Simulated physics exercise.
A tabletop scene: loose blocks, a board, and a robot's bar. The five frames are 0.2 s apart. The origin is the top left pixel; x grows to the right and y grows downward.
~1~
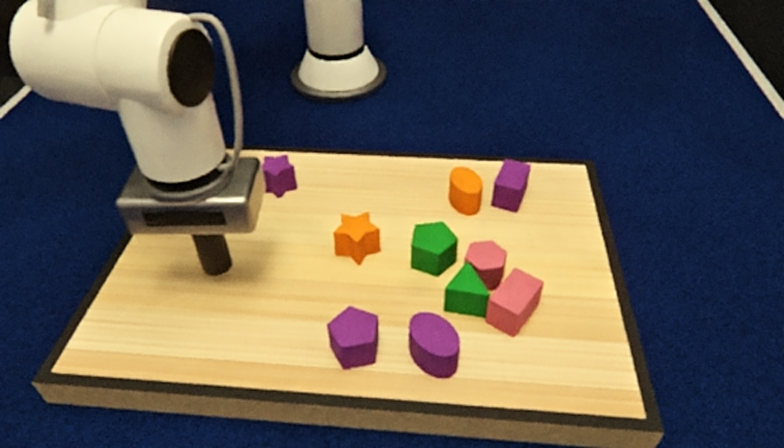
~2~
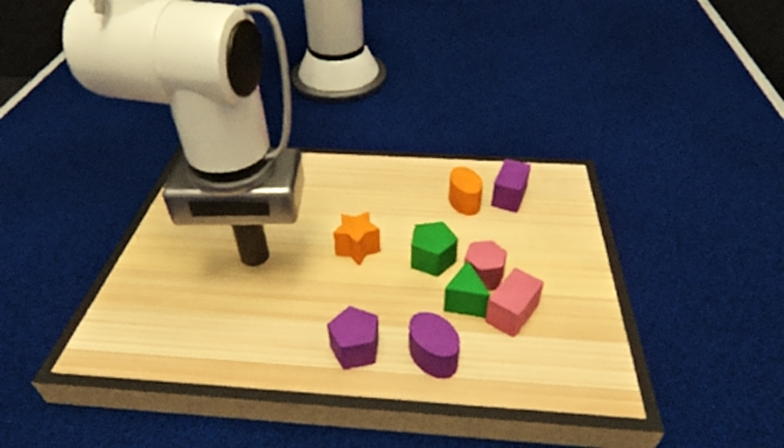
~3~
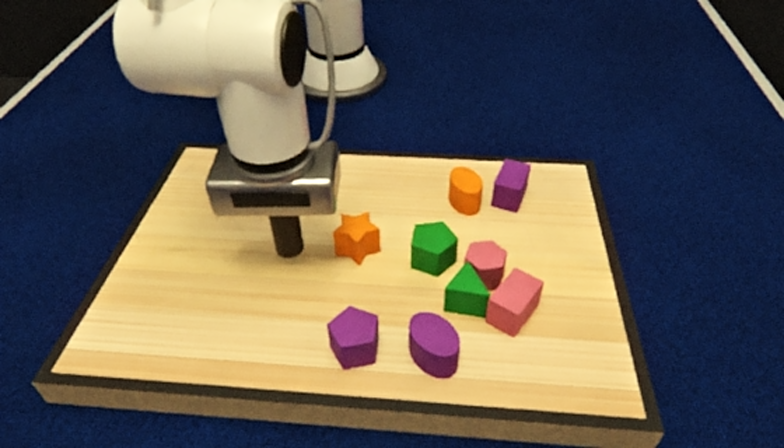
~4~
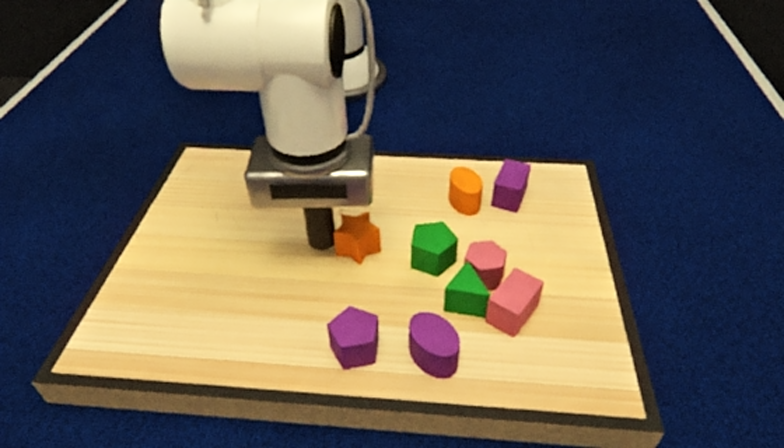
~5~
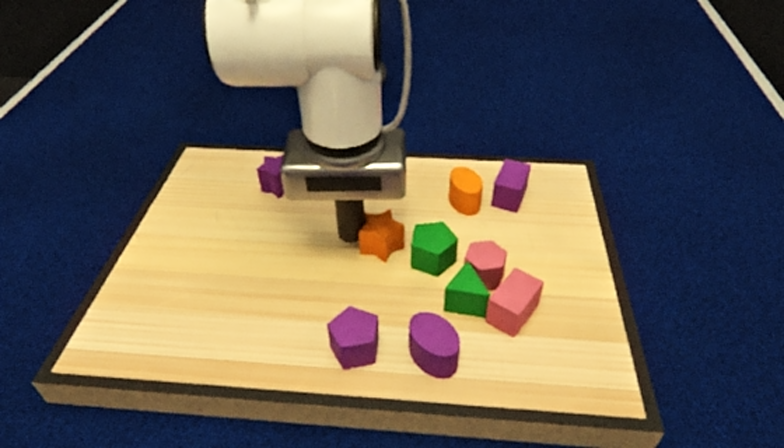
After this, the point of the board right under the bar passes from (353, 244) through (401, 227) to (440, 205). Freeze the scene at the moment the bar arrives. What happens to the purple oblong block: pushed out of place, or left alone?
Here the purple oblong block stays on its spot.
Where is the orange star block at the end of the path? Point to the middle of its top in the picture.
About (439, 210).
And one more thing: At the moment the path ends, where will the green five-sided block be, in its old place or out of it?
From what I can tell, it won't keep its place.
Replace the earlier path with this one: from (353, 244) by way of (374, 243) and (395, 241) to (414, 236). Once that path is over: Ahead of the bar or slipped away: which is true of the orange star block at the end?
The bar still pushes it.
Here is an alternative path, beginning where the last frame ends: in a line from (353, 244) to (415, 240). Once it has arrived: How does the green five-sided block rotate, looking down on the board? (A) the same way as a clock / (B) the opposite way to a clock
A
The first path, step by step. One third of the way, bar at (386, 222); orange star block at (413, 216), turned 15° clockwise; green five-sided block at (444, 237), turned 30° clockwise.
Two thirds of the way, bar at (416, 209); orange star block at (436, 211), turned 40° clockwise; green five-sided block at (445, 237), turned 35° clockwise.
At the end, bar at (440, 194); orange star block at (439, 210), turned 55° clockwise; green five-sided block at (445, 237), turned 35° clockwise; purple oblong block in place.
